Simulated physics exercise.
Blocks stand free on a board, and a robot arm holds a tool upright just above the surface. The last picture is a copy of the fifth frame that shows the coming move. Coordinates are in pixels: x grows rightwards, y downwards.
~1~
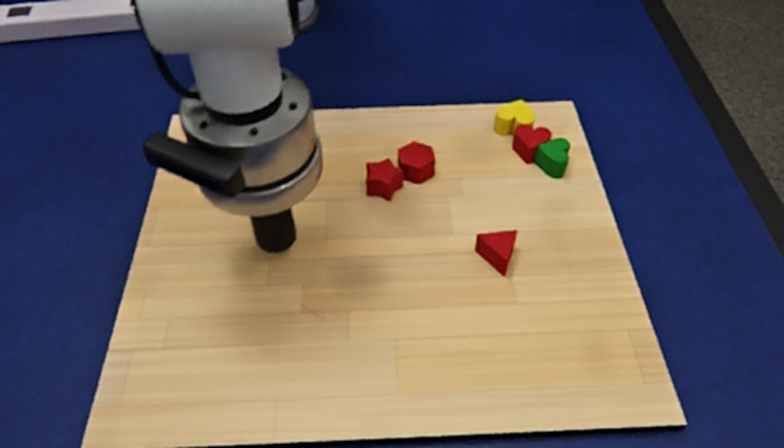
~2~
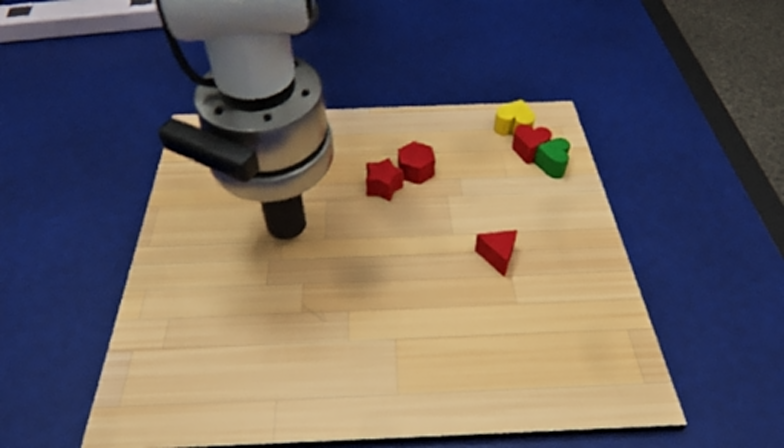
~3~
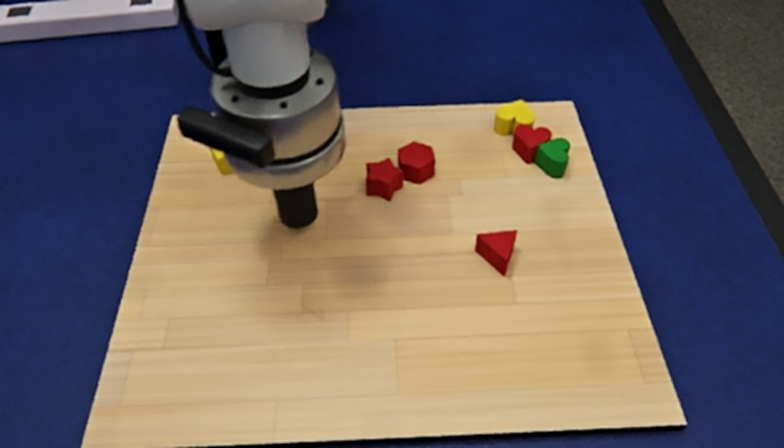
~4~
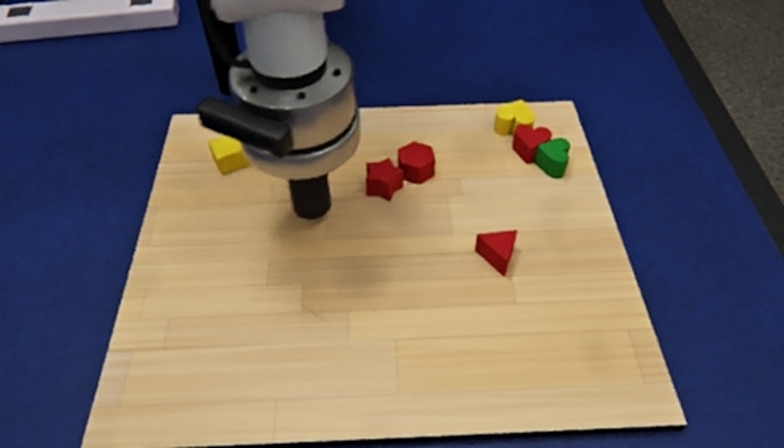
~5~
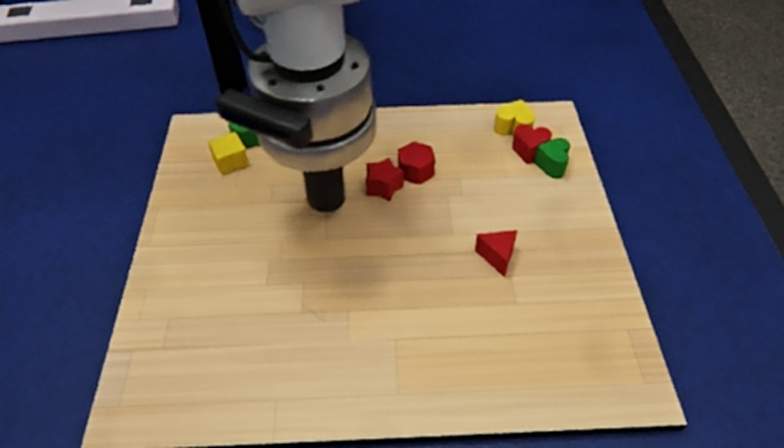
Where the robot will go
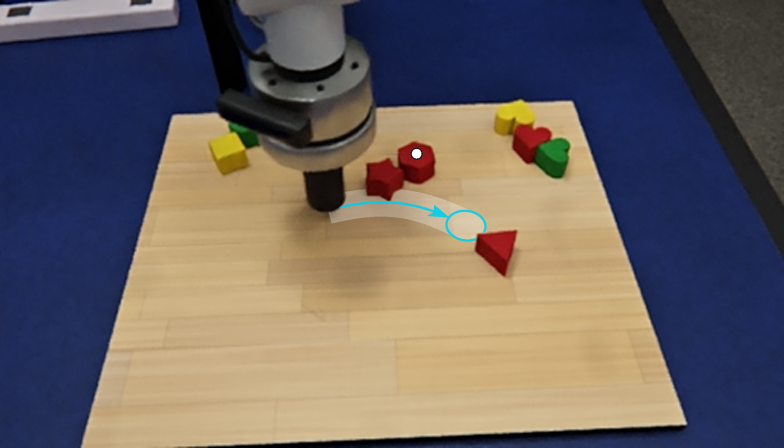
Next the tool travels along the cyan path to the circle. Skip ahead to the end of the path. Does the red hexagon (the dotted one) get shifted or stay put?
When the path is over, the red hexagon has left its spot.
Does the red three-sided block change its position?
No
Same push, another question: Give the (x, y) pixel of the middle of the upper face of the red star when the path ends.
Around (428, 166).
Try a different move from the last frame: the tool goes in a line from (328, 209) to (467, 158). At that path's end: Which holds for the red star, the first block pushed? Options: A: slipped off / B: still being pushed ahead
B - still being pushed ahead.
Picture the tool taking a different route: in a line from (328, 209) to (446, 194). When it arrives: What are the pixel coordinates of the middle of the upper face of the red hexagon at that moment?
If I read the scene right, the answer is (437, 130).
The line goes from (328, 209) by way of (375, 202) and (422, 208) to (466, 225); the dot is on the red hexagon.
On the path given first. One third of the way, tool at (376, 191); red star at (402, 164), turned 20° anticlockwise; red hexagon at (426, 147).
Two thirds of the way, tool at (424, 197); red star at (428, 166), turned 75° anticlockwise; red hexagon at (432, 140), turned 25° anticlockwise.
At the end, tool at (467, 215); red star at (428, 166), turned 75° anticlockwise; red hexagon at (432, 140), turned 25° anticlockwise; red three-sided block unmoved.
